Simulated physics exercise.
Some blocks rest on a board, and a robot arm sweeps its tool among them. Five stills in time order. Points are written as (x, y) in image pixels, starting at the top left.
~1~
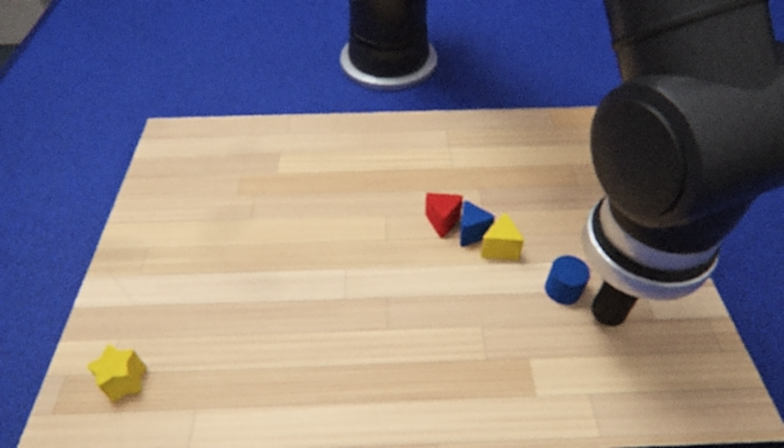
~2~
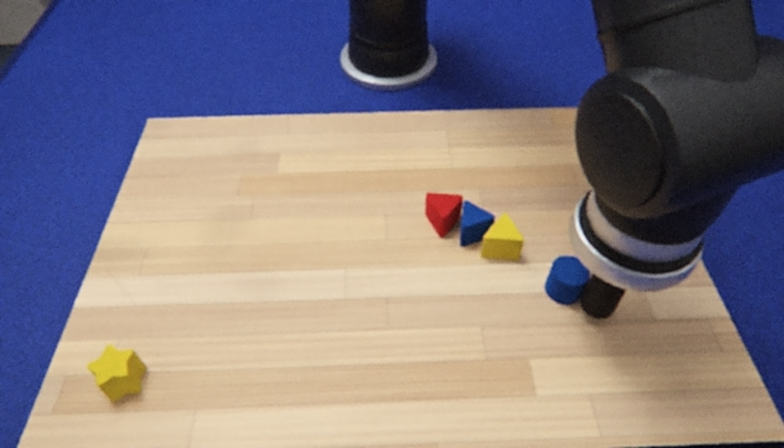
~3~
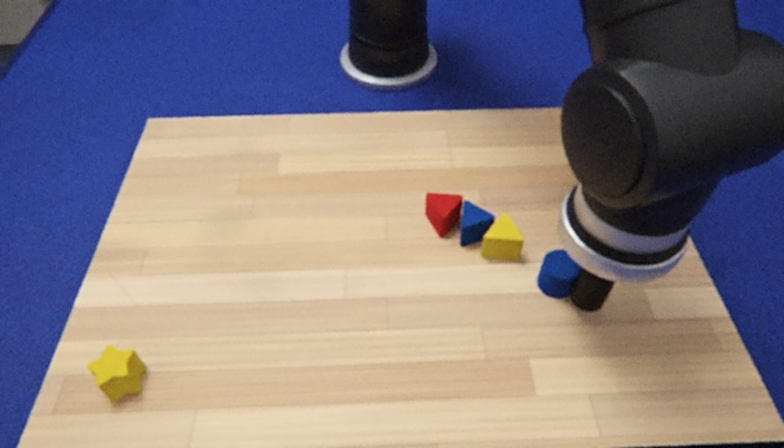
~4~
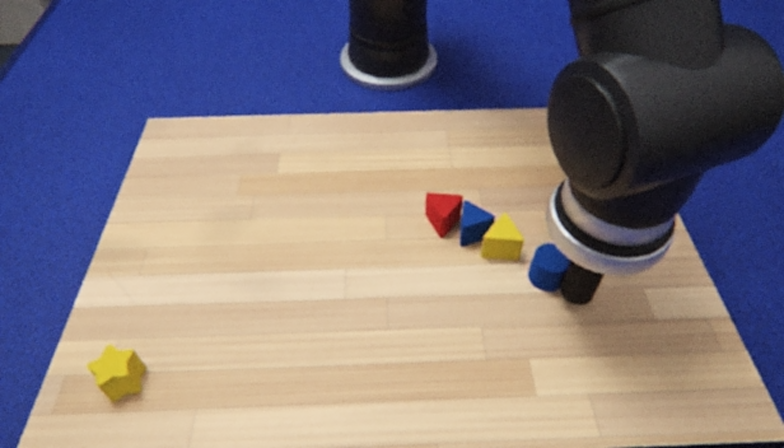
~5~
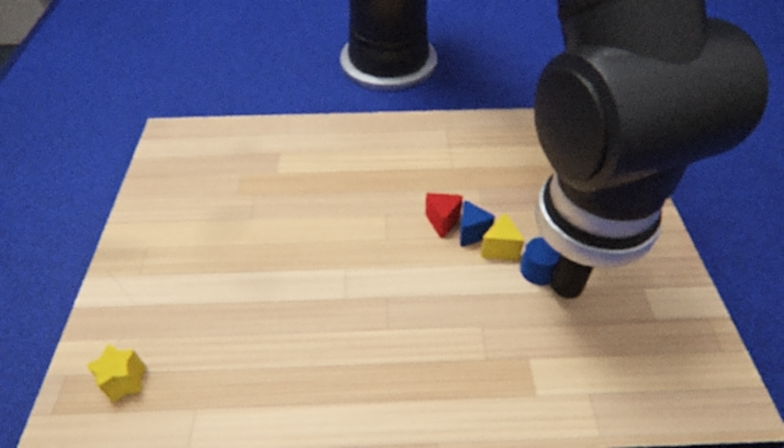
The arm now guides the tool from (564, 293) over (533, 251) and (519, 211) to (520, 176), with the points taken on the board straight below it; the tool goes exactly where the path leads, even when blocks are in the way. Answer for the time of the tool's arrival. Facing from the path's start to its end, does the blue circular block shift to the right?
It seems not.
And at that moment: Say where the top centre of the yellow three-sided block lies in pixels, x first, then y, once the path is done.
It ends at (467, 224).
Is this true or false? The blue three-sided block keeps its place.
Answer: False.
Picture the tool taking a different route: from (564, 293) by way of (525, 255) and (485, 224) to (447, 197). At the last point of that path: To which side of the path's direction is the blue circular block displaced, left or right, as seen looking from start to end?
That's a shift to the left.
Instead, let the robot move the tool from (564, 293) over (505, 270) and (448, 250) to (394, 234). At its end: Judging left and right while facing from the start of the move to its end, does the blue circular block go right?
It seems so.
The first path, step by step. One third of the way, tool (534, 242); blue three-sided block (466, 206), turned 15° clockwise; yellow three-sided block (473, 224), turned 45° clockwise; blue circular block (504, 227).
Two thirds of the way, tool (521, 203); red three-sided block (442, 200), turned 15° anticlockwise; blue three-sided block (466, 206), turned 15° clockwise; yellow three-sided block (467, 224), turned 45° clockwise; blue circular block (500, 223).
At the end, tool (522, 168); red three-sided block (442, 200), turned 15° anticlockwise; blue three-sided block (466, 206), turned 15° clockwise; yellow three-sided block (467, 224), turned 45° clockwise; blue circular block (500, 223).
